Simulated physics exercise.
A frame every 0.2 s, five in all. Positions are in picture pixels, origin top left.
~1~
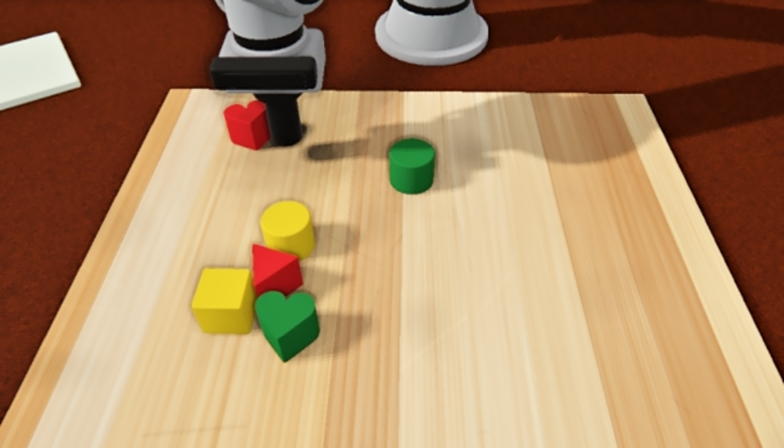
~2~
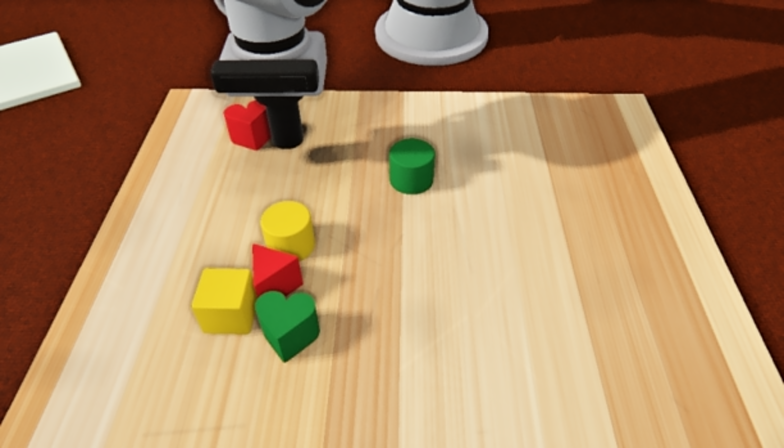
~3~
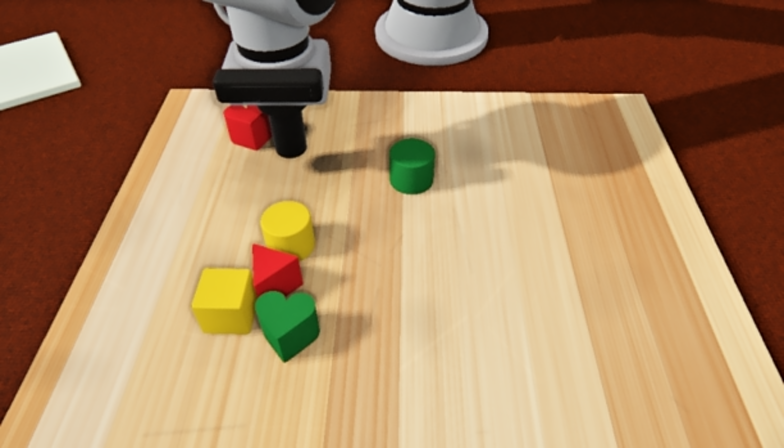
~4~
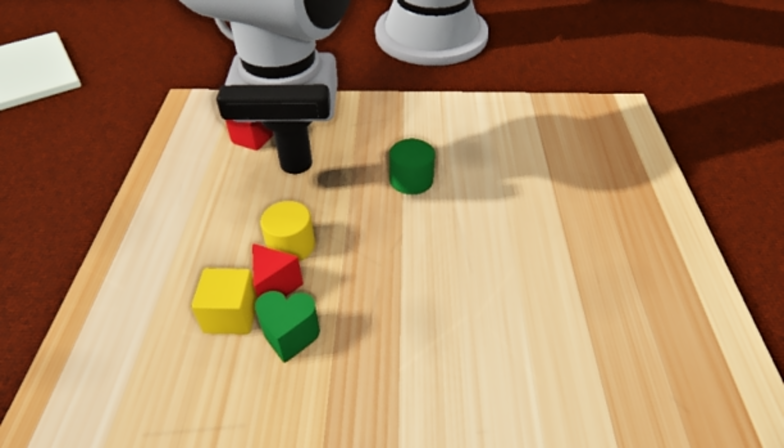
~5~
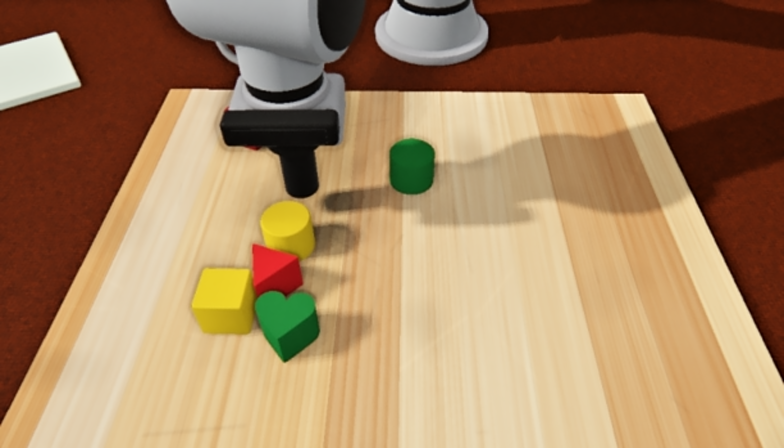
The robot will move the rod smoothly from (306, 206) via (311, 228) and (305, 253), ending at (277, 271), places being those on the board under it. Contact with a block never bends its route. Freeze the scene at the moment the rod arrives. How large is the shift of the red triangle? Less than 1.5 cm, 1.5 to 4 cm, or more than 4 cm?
It travels more than 4 cm.
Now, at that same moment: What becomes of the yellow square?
Displaced.
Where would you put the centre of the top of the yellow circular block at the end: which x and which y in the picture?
Located at (246, 278).
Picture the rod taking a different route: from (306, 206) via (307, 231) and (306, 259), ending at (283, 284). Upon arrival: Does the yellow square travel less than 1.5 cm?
That would be a no.
The first path, step by step. Halfway along, rod (308, 222); yellow square (216, 291); red triangle (263, 273); yellow circular block (278, 240).
At the end, rod (273, 253); yellow square (183, 313), turned 35° clockwise; red triangle (240, 316), turned 15° anticlockwise; green heart-shaped block (284, 324), turned 50° anticlockwise; yellow circular block (246, 278).
